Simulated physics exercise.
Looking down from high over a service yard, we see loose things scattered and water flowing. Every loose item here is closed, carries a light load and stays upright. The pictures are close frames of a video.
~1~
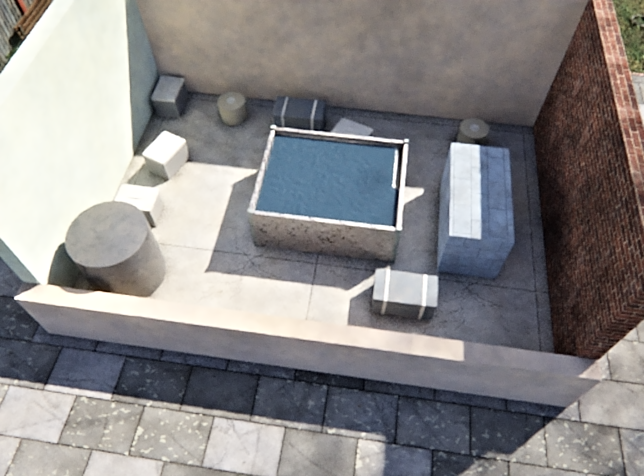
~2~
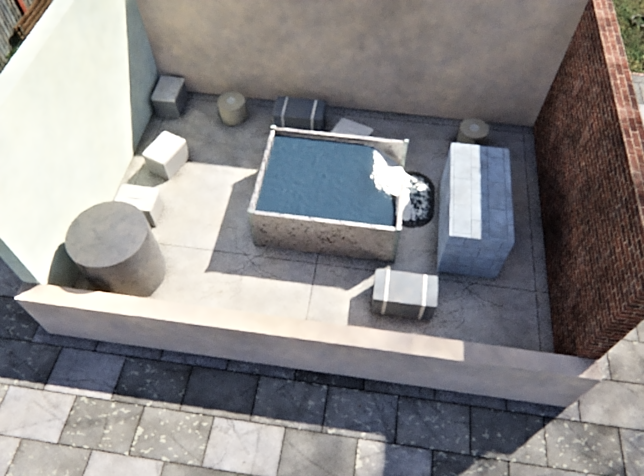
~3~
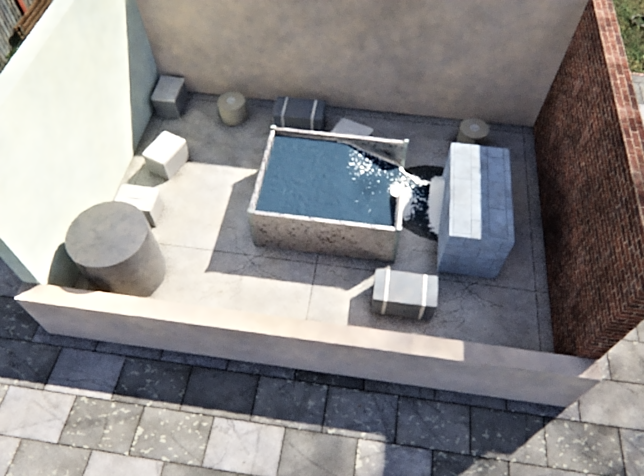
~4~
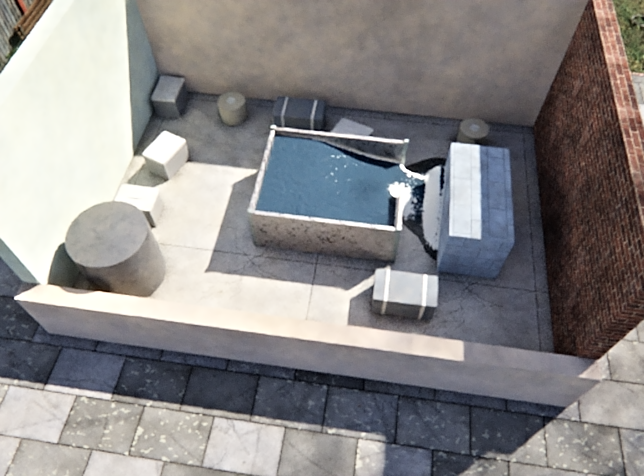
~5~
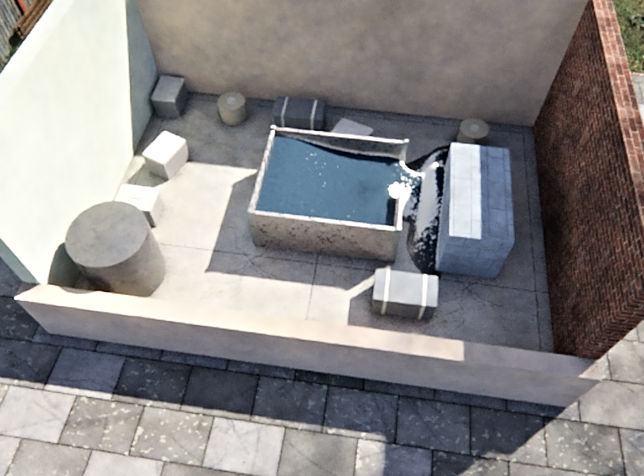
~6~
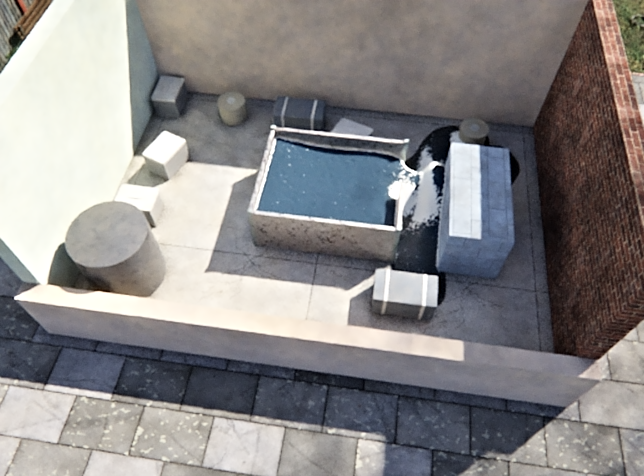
Water in a raised stone-sided pool, at first flat and blue, bursts white over its right edge, then spreads dark and foaming across the floor, around the pale blue-grey block and back toward the rear wall, while the pool's surface dips. The walled yard is seen from high above, the camera still. Grey trunks, white cubes and round drums stay put beside a red brick wall at right.
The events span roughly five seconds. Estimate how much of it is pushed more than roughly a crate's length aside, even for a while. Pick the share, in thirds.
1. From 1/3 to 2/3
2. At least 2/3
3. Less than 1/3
1.
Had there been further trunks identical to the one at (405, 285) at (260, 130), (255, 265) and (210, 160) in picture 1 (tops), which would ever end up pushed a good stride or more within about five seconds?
In sequence: Hardly budges; knocked well away; hardly budges.
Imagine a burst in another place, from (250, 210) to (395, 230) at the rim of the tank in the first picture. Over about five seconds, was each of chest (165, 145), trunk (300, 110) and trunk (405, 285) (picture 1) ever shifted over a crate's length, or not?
Results in order: Moved that far / stayed within it / moved that far.
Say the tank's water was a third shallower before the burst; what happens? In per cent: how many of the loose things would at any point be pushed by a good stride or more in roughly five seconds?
Share: Close to 20 %.
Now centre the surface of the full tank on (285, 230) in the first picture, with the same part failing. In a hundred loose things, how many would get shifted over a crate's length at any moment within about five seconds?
Roughly 50 per cent.
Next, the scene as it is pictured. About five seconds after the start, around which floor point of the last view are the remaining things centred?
Their average sits at about pixel (247, 168).
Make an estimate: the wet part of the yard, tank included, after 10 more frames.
Something like 45 in a hundred.
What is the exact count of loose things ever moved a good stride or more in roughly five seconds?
The count is 3.
A moment on, 0 of 8 are well off their spots; 0 afloat.
Next, 2 of 8 are well off their spots; 1 afloat.
Later, 3 of 8 are well off their spots; 1 afloat.
In the end, 3 of 8 are well off their spots, and 3 have been at some point; 1 afloat.
